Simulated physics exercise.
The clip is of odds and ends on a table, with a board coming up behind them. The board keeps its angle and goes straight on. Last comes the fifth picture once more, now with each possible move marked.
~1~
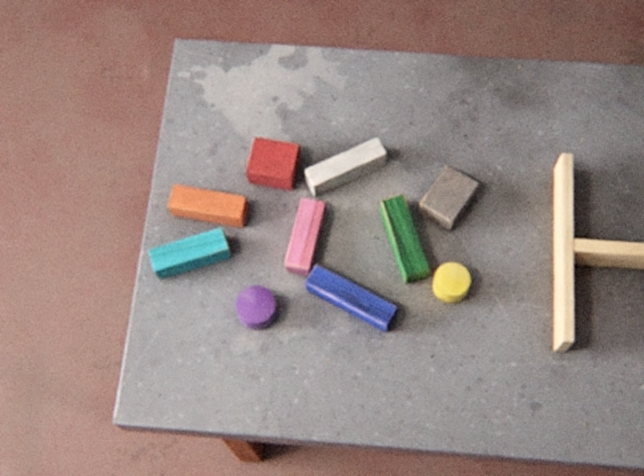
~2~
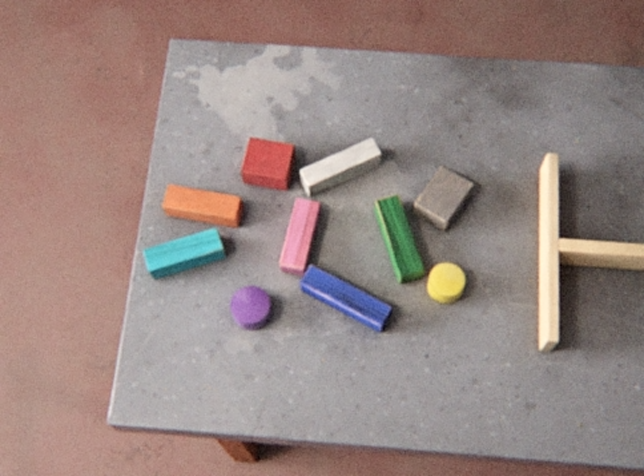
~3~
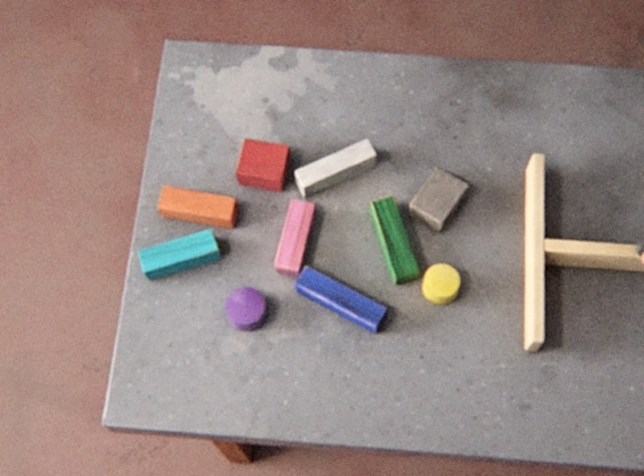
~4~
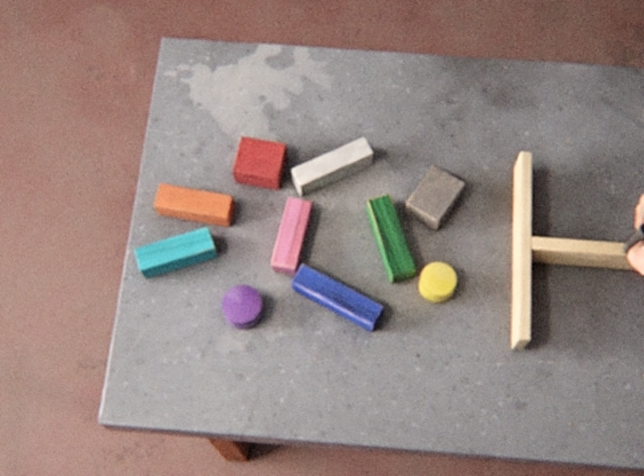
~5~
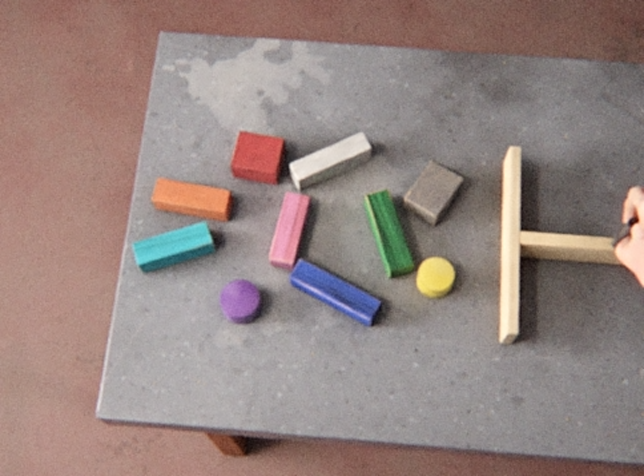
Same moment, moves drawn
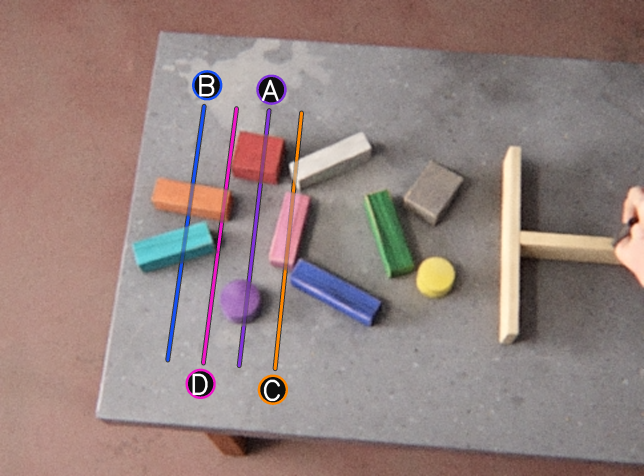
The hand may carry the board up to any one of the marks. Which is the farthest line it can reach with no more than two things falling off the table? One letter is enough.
At D, and not beyond.
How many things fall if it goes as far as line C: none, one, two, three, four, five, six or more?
In all, none.
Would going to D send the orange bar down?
By then, yes.
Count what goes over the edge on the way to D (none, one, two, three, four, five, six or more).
By then, two.
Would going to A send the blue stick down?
No.
On the marked copy, A at (255, 232); B at (187, 227); C at (289, 234); D at (221, 229).
With D. Early on, board (407, 229); yellow tin (380, 279); grey block (384, 195).
Further on, board (302, 221); turquoise stick (151, 246); orange bar (172, 192).
At the end, board (222, 215); turquoise stick over the edge; orange bar over the edge; two fallen.
As for the rest, A is within the limit but short; B drops three; C is within the limit but short.
